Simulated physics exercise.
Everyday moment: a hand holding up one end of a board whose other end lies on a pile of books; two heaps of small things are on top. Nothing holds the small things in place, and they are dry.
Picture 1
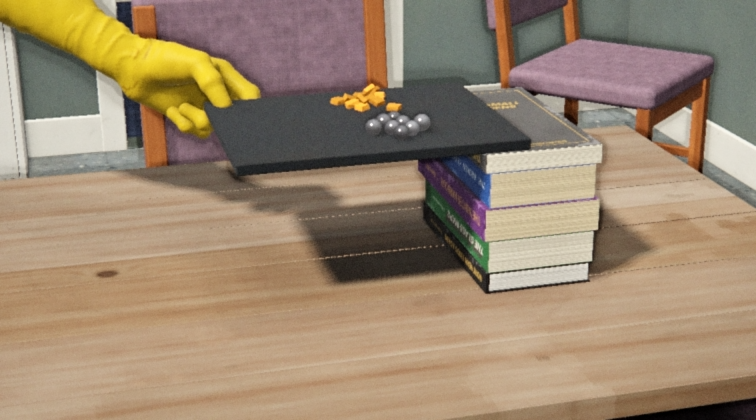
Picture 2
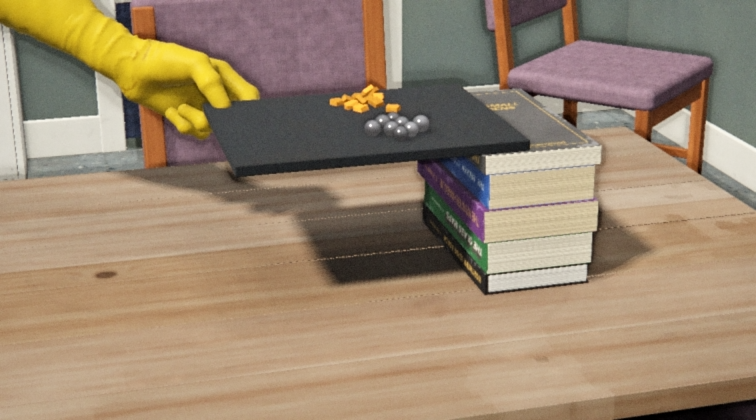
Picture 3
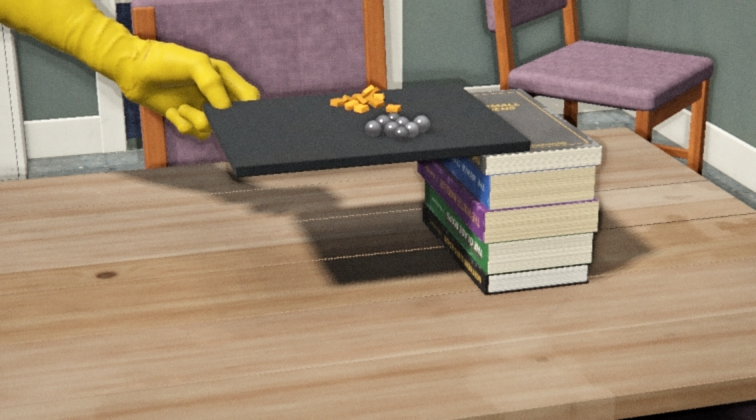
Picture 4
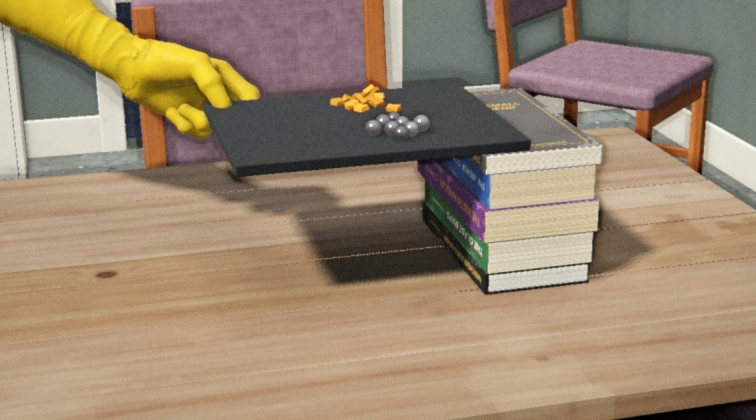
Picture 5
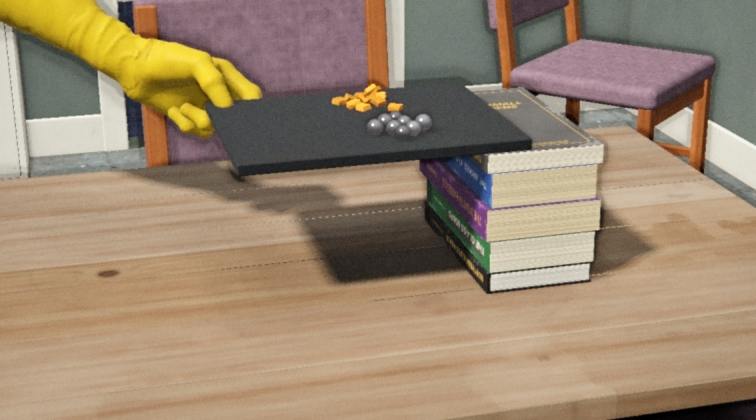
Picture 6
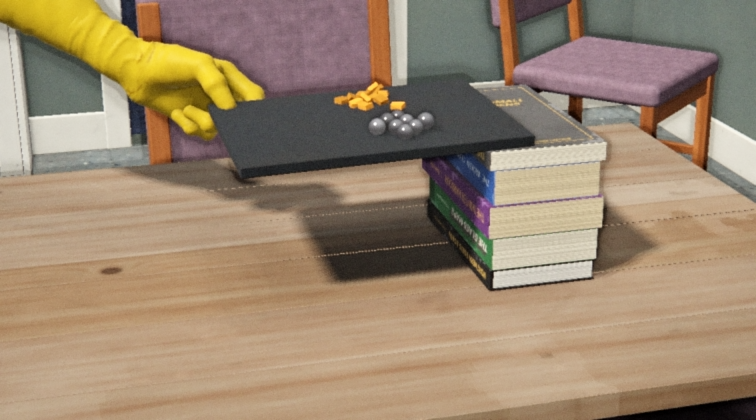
A yellow-gloved hand held up the left end of a dark board resting on a stack of books, barely moving, while small orange pieces and a cluster of shiny gray balls sat still on top.
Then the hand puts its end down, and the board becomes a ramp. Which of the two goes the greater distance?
The near one.
Then, 0.34 s on from there, board sloping at 12°; near portion the whole lot still on the board; far portion the whole lot still on the board.
Then, 0.78 s on from there, board sloping at 27°; near portion mostly less than half a board's length out; far portion the whole lot still on the board.
Then, 1.25 s on from there, board resting at 38°; near portion mostly one to two board lengths out; far portion mostly at the foot of the board.
In the end, board resting at 38°; near portion mostly more than two board lengths out, the whole lot gone off the table; far portion mostly at the foot of the board; the near portion has gone farther.
